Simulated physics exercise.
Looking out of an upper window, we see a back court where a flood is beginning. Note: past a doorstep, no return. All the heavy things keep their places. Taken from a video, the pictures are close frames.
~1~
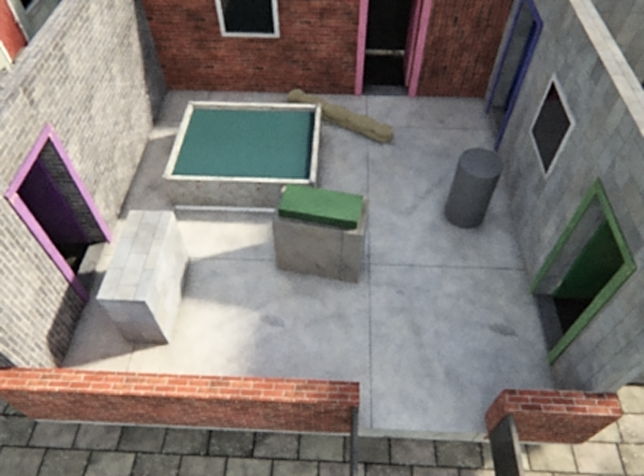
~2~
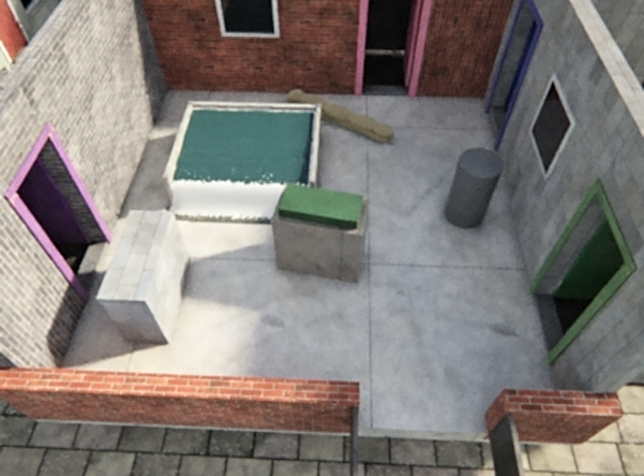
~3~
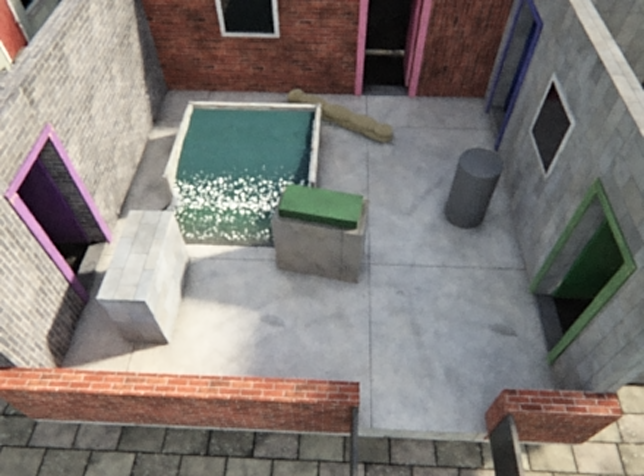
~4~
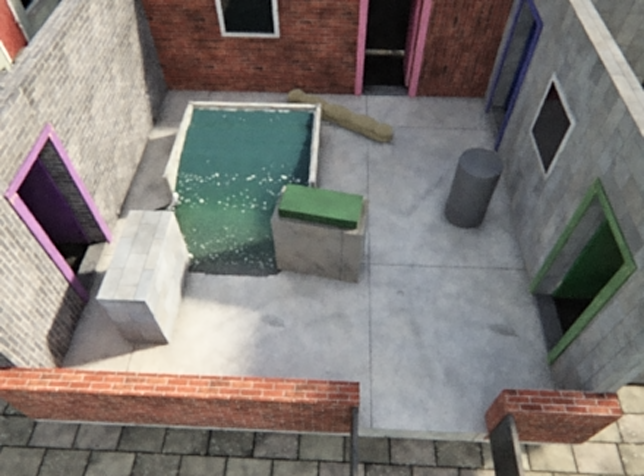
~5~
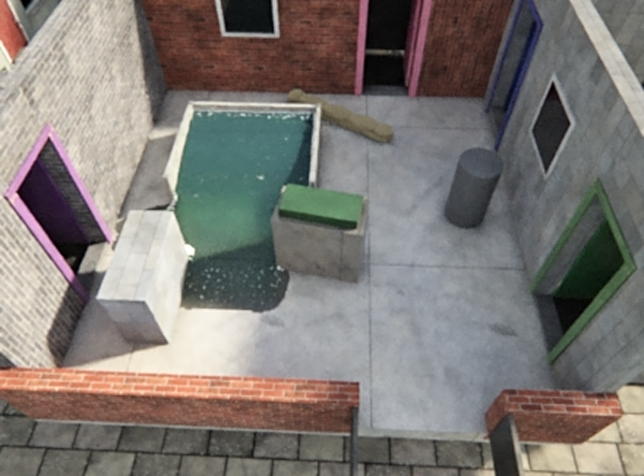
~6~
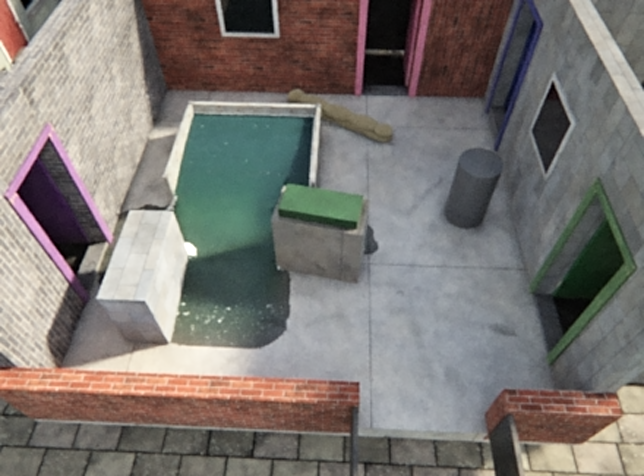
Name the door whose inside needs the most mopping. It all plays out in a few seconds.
Purple.
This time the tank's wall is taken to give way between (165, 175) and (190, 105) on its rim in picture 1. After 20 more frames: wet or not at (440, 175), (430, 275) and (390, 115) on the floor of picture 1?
In the order asked: Bare, bare, waterlogged.
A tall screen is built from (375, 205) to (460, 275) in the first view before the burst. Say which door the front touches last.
That's the pink door.
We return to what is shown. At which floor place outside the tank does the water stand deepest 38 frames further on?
Near (164, 102).
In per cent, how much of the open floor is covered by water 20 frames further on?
My estimate is near 65 per cent.
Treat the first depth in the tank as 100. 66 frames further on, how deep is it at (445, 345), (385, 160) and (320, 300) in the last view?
Going in order, that's 10, 8 and 4 %.
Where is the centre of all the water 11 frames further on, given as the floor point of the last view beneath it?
Roughly (241, 256) in the last picture.
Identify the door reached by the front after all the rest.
I'd go with the pink door.
A moment on, water covers 30 % of the floor; blue door not reached, pink door not reached, green door not reached, purple door a trickle in.
Next, water covers 45 % of the floor; blue door not reached, pink door not reached, green door not reached, purple door some in.
Then, water covers 65 % of the floor; blue door wet at the sill, nothing in, pink door not reached, green door a trickle in, purple door a lot in.
Later, water covers 75 % of the floor; blue door wet at the sill, nothing in, pink door not reached, green door some in, purple door a lot in.
In the end, water covers 95 % of the floor; blue door wet at the sill, nothing in, pink door wet at the sill, nothing in, green door a lot in, purple door a lot in; the purple door has let in the most.
